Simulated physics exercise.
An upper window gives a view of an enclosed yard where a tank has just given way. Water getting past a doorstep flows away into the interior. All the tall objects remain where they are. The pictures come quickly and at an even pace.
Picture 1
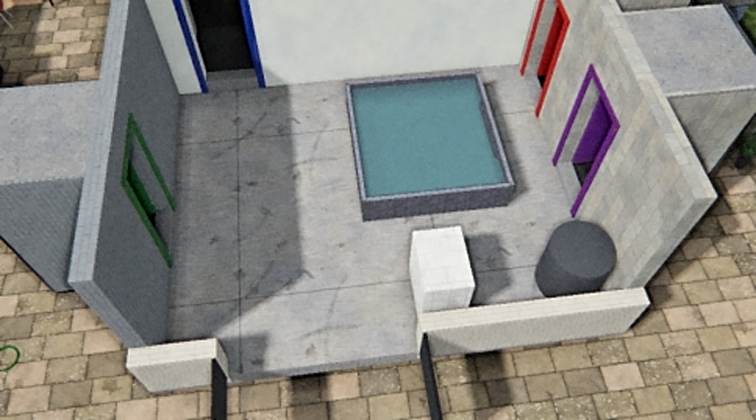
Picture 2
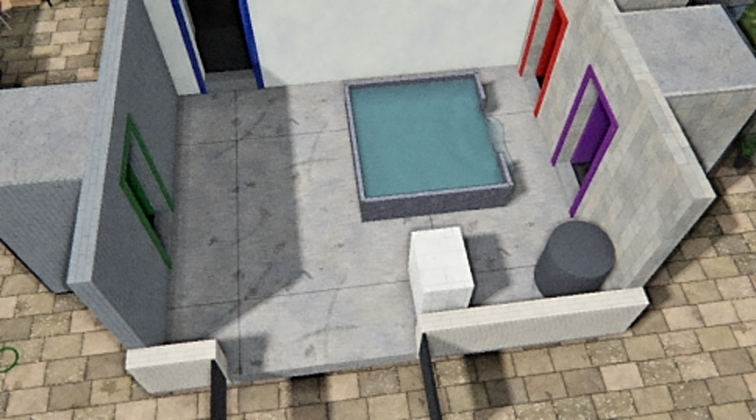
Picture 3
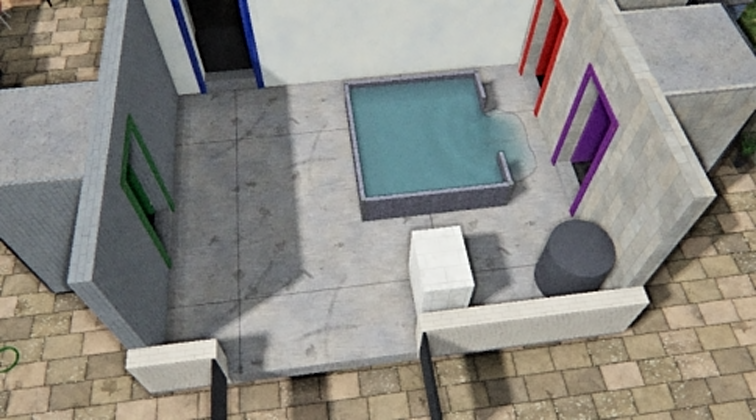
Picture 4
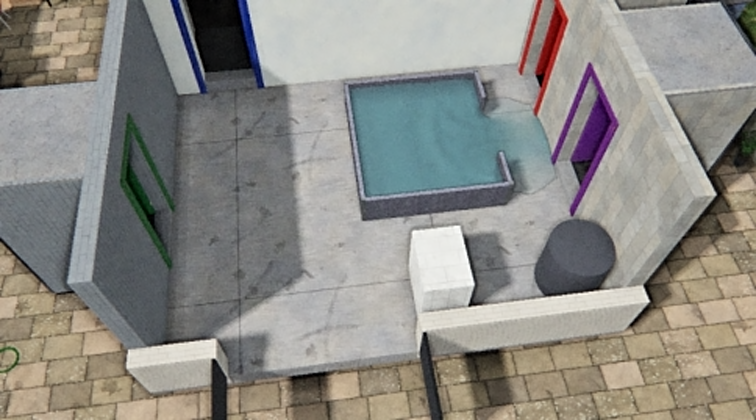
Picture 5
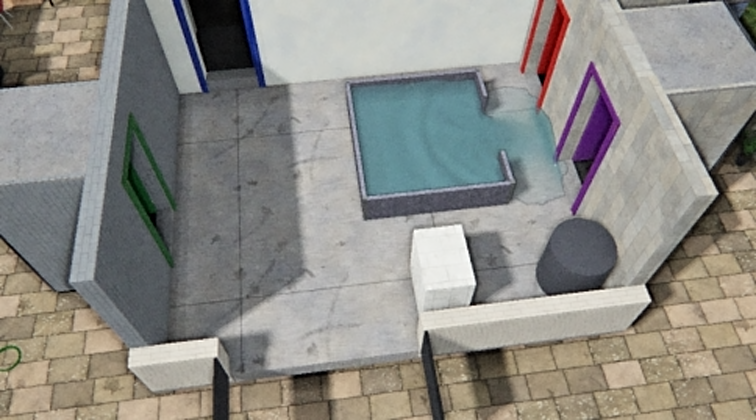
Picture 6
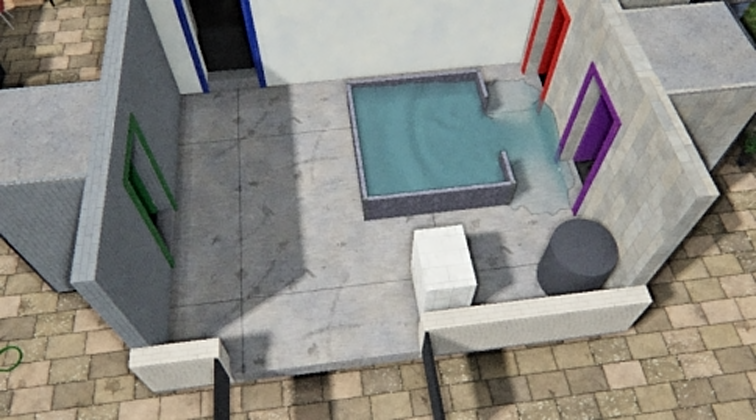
We see a square tank of blue-green water in a walled yard, at first whole and still; then its right side opens, and water pours through the gap and spreads over the grey floor near the red and purple doorways.
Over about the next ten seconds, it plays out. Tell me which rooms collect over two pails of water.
Here it is: The room behind the purple door collects over two pails, the room behind the blue door stays at two pails or less, the room behind the red door collects over two pails, the room behind the green door stays at two pails or less.
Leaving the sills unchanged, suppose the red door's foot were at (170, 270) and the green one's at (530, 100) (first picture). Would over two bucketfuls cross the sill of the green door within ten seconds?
The green door exceeds it.
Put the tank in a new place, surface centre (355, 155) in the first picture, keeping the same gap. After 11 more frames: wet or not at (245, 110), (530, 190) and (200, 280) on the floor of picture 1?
The first spot ends up left untouched, the second sodden and the third left untouched.
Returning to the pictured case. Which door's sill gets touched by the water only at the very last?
The green one.
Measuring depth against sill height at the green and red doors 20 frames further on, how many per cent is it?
Readings, in sequence: 0 percent and 500 percent.
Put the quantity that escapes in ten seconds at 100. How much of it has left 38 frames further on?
By my reckoning, 65 %.
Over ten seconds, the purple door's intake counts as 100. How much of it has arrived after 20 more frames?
I get 75 per cent.
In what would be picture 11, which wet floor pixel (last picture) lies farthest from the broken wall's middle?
Roughly at (583, 256).
A moment on, water covers 15 % of the floor; the purple door under two buckets in, the blue door not reached, the red door under two buckets in, the green door not reached.
Next, water covers 20 % of the floor; the purple door over two buckets in, the blue door not reached, the red door over two buckets in, the green door not reached.
Then, water covers 40 % of the floor; the purple door over two buckets in, the blue door not reached, the red door far over two buckets in, the green door not reached.
Later, water covers 75 % of the floor; the purple door far over two buckets in, the blue door wet at the sill, nothing in, the red door far over two buckets in, the green door wet at the sill, nothing in.
In the end, water covers 95 % of the floor; the purple door far over two buckets in, the blue door wet at the sill, nothing in, the red door far over two buckets in, the green door wet at the sill, nothing in.
